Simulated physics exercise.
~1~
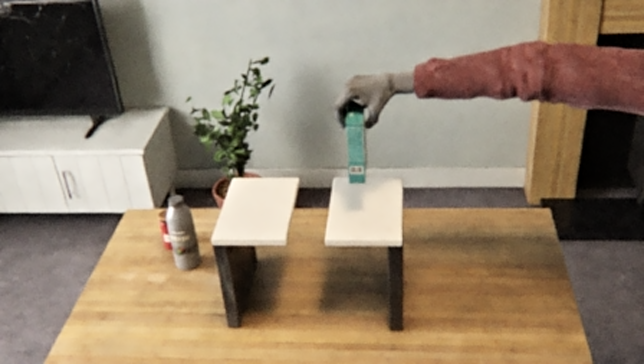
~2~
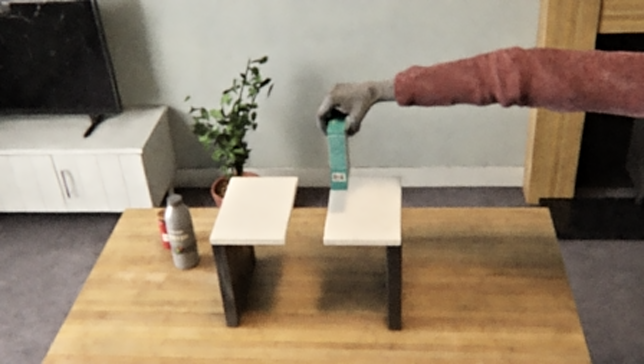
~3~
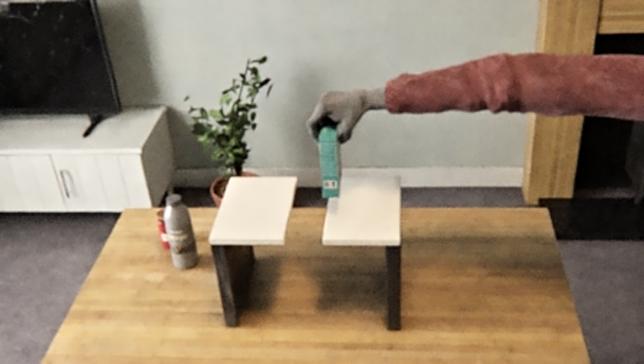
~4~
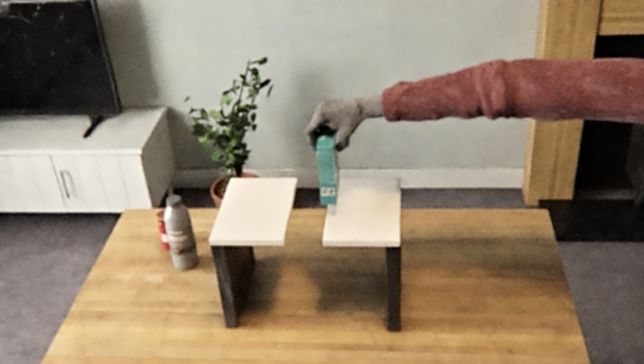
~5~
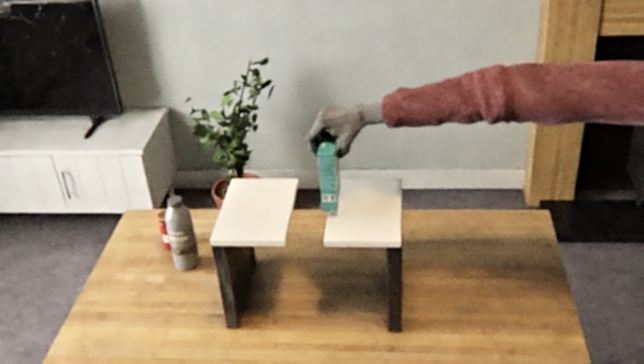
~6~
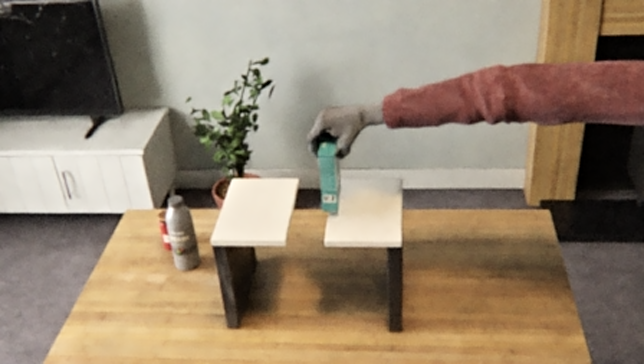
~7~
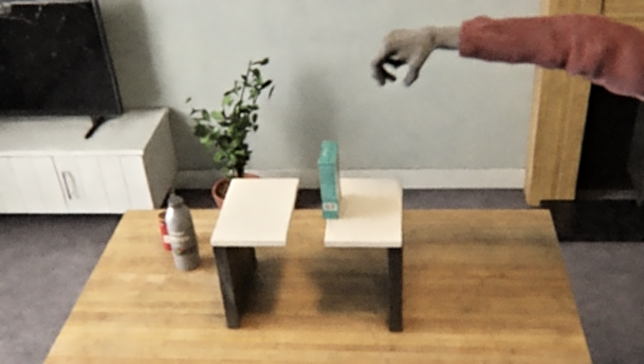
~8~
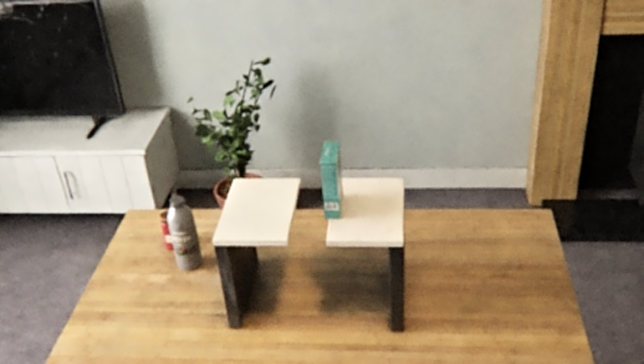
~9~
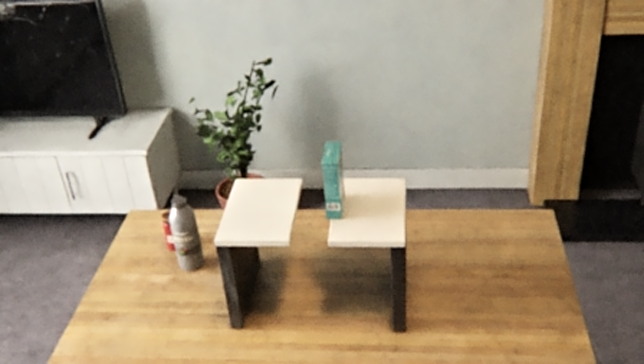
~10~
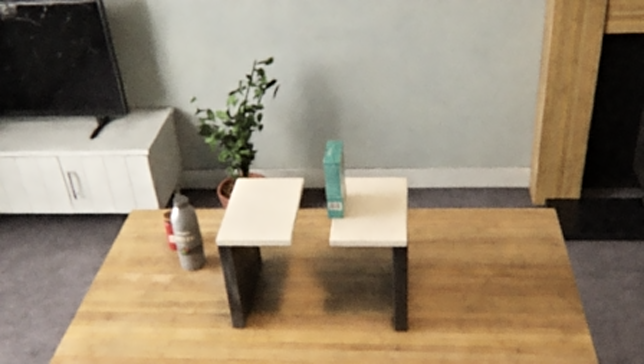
A gloved hand on a red-sleeved arm holds a turquoise packet upright above a stand on a wooden table, seen from slightly above in a living room. The stand has two pale top pieces on dark legs with a gap between them, and a grey bottle and a red shaker stand to its left, before a potted plant. The hand moves the packet left and lowers it onto the right piece, beside the gap. The fingers let go and the arm withdraws to the right. The packet stays upright on top, at rest.
